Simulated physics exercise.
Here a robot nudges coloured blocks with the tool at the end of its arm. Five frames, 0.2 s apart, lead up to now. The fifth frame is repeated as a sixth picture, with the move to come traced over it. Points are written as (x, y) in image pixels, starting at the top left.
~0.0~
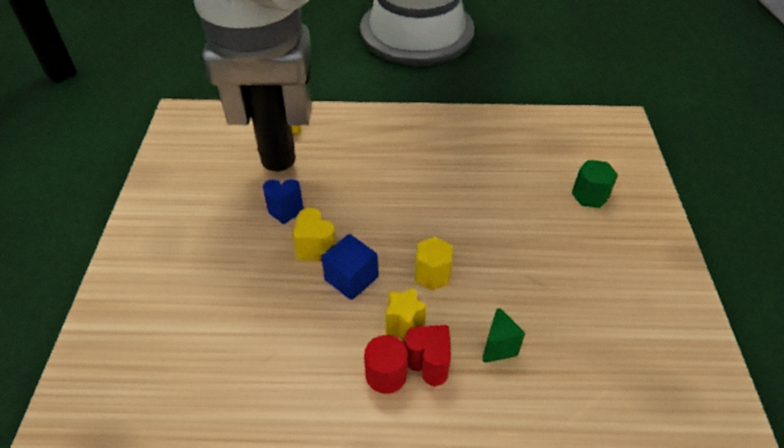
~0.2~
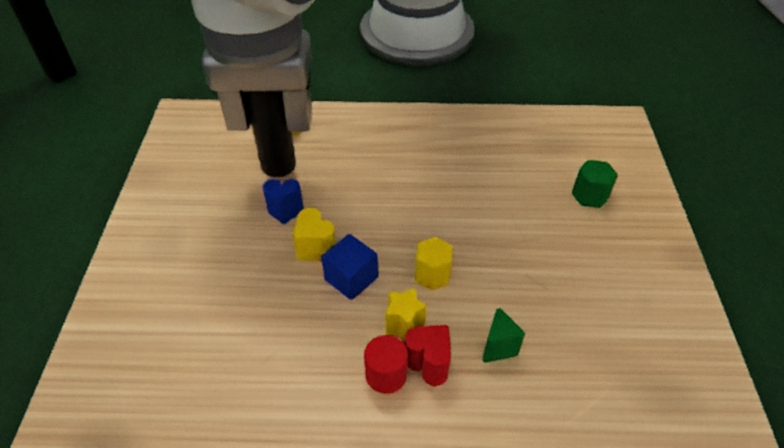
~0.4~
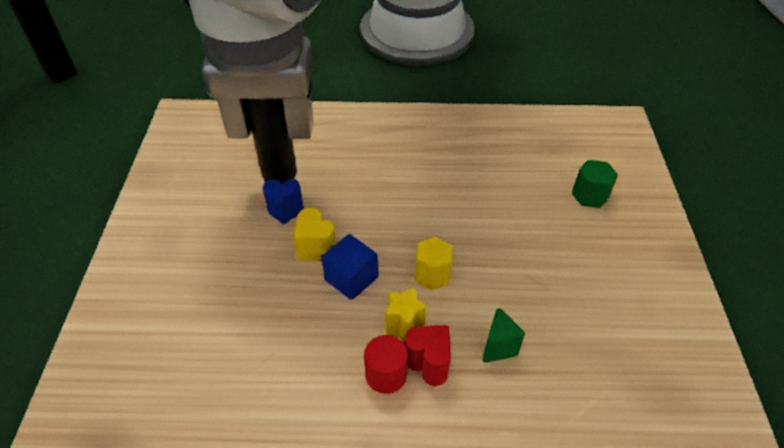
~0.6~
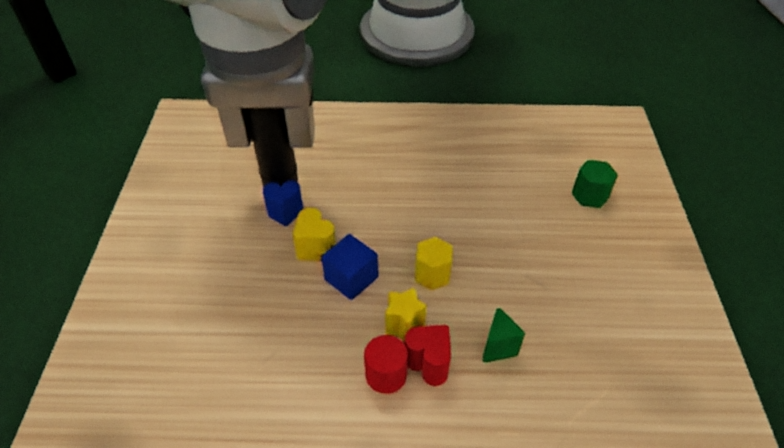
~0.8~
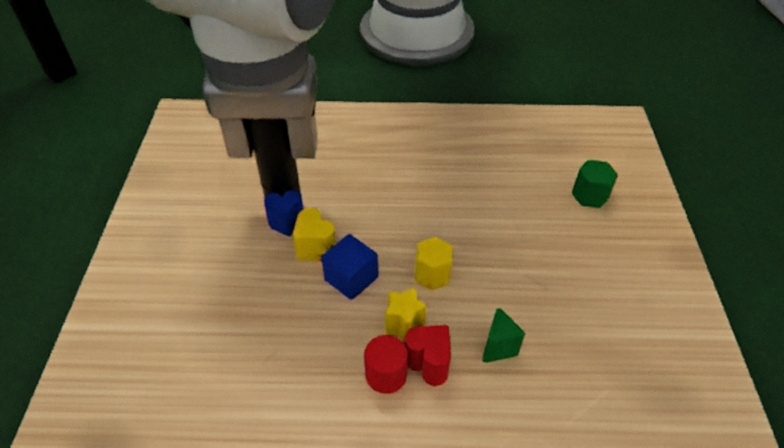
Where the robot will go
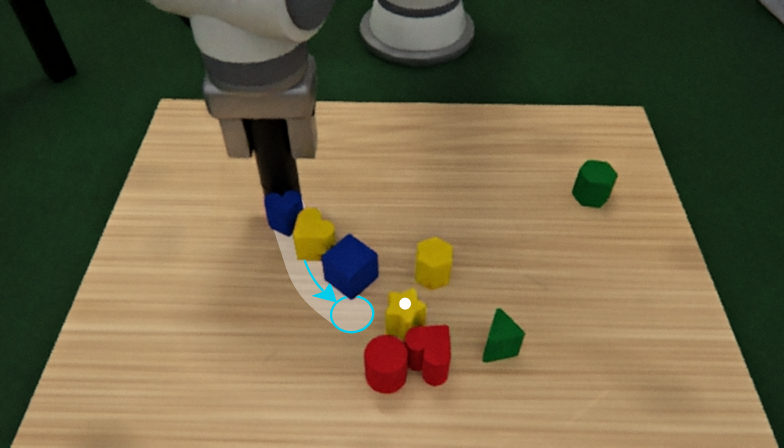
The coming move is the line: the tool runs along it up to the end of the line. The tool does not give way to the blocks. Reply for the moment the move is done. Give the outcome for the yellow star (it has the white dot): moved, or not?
The yellow star changes place.
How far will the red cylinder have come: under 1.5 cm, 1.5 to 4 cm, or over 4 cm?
The answer is under 1.5 cm.
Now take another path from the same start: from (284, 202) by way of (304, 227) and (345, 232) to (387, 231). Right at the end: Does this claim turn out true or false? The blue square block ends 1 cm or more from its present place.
This is true.
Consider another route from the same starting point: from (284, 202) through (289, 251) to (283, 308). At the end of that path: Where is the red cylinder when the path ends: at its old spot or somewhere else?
Stays put.
The drawn path runs from (284, 202) by way of (304, 259) to (352, 314); the dot is on the yellow star.
On the path given first. One third of the way, tool at (296, 230); blue heart at (296, 240); yellow heart at (335, 247), turned 35° anticlockwise; blue square block at (368, 266), turned 20° clockwise.
Two thirds of the way, tool at (313, 271); blue heart at (309, 285); yellow heart at (355, 264), turned 65° anticlockwise; blue square block at (390, 277), turned 10° anticlockwise; yellow star at (416, 308), turned 20° clockwise.
At the end, tool at (351, 305); blue heart at (322, 312), turned 55° clockwise; yellow heart at (397, 286), turned 100° anticlockwise; blue square block at (435, 280), turned 50° anticlockwise; red cylinder not moved; yellow star at (448, 313), turned 75° clockwise.
